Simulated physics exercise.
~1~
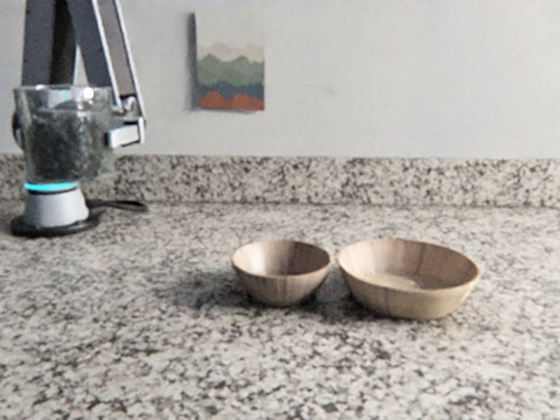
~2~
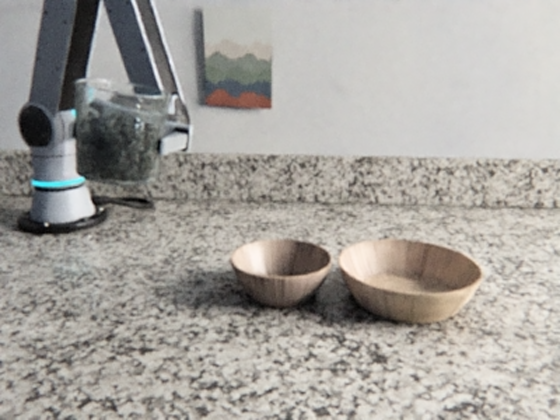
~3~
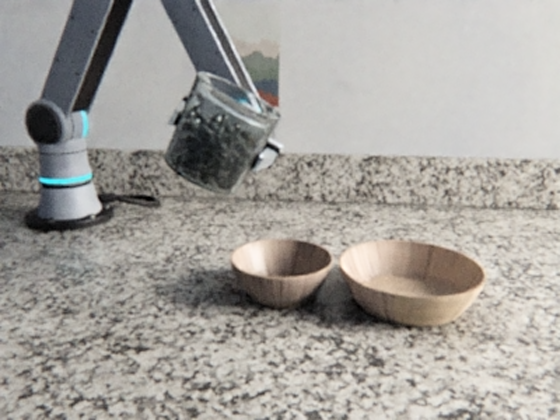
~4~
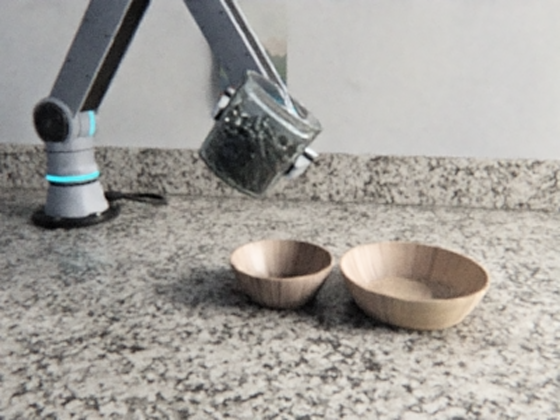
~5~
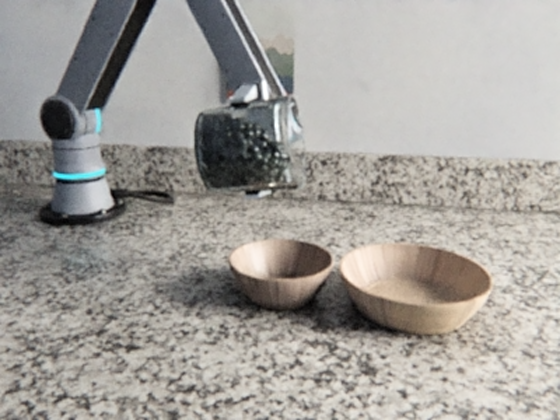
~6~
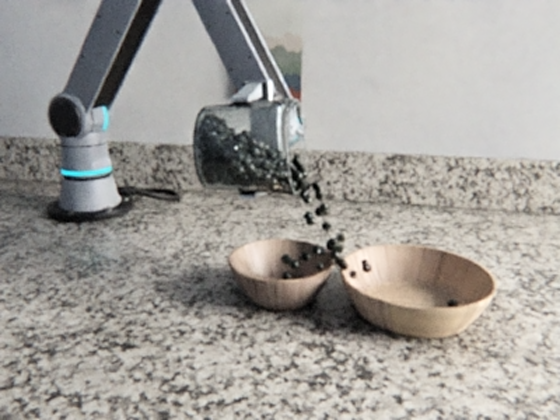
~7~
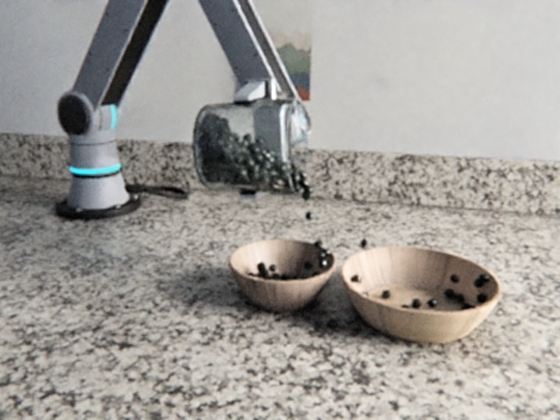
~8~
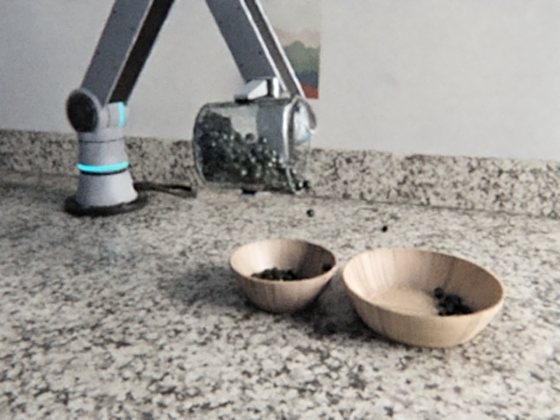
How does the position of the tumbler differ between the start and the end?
At the start the tumbler is upright, and at the end it is on its side.
